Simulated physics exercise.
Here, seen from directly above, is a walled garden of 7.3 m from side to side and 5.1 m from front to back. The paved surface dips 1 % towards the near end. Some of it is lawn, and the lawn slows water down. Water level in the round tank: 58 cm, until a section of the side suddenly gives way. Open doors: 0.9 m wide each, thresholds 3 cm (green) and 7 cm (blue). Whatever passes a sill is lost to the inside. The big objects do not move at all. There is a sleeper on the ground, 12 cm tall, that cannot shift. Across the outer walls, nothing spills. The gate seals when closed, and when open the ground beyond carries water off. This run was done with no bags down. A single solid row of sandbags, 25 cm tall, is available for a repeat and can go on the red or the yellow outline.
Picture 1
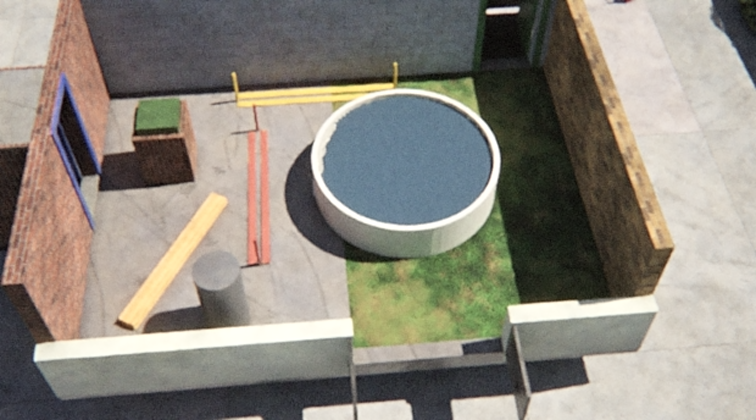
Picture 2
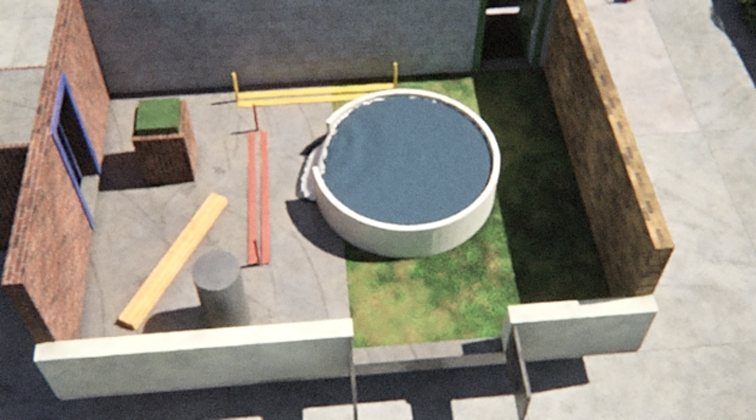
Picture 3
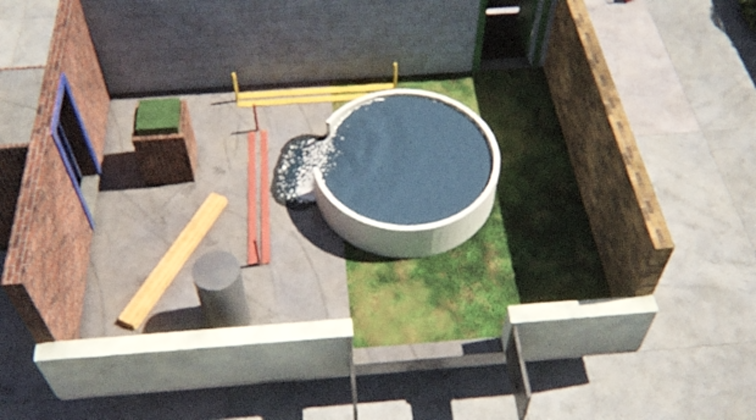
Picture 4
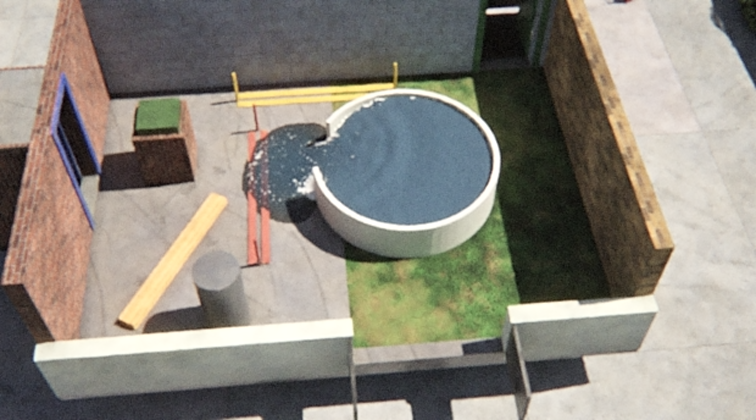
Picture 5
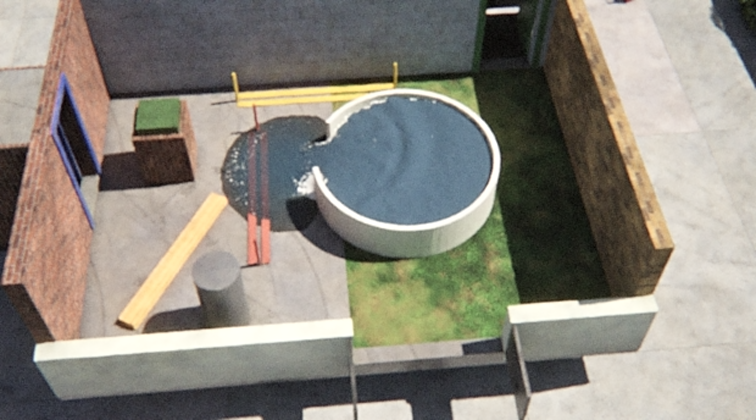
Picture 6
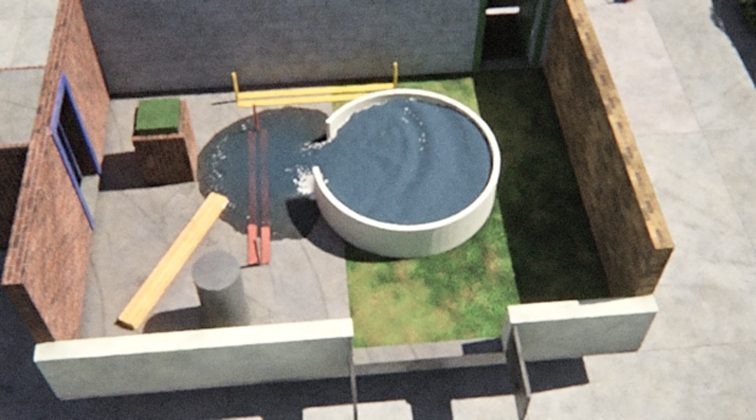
Dark water sits still inside a round white tank in a walled yard of paving and grass, then breaks out through a gap in the tank's left side. It splashes onto the paving and spreads leftward in a widening rounded pool, passing around the red bars and reaching the yellow beam's upper end.
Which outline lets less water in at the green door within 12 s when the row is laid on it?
The yellow outline.
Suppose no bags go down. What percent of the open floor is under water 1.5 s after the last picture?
Wet share: Near 35 %.
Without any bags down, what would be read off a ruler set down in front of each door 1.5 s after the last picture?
Depths in centimetres: Green 0, blue 11.
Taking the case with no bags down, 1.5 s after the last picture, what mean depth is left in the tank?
Depth works out to some 39 centimetres, on average.
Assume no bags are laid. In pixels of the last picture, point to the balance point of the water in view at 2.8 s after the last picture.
Roughly (303, 182) in the last view.
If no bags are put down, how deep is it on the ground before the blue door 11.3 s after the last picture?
Roughly 11.0 cm deep.
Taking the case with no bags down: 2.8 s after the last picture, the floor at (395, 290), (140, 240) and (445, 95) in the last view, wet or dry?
Bone dry, soaked, bone dry.
Then, 0.7 s after the last picture water covers 25 % of the floor and is deepest (32 cm) near (312, 174) in the run without bags; in at the green door, 0 L with no bags, 0 L with the row on red, 0 L on yellow.
Then, 1.5 s after the last picture water covers 35 % of the floor and is deepest (36 cm) near (122, 95) in the run without bags; in at the green door, 0 L with no bags, 0 L with the row on red, 0 L on yellow.
Then, 2.8 s after the last picture water covers 45 % of the floor and is deepest (28 cm) near (110, 103) in the run without bags; in at the green door, 0 L with no bags, 0 L with the row on red, 0 L on yellow.
Then, 6.3 s after the last picture water covers 70 % of the floor and is deepest (21 cm) near (122, 319) in the run without bags; in at the green door, 0 L with no bags, 10 L with the row on red, 0 L on yellow.
Then, 11.3 s after the last picture water covers 95 % of the floor and is deepest (16 cm) near (75, 370) in the run without bags; in at the green door, 0 L with no bags, 44 L with the row on red, 0 L on yellow.
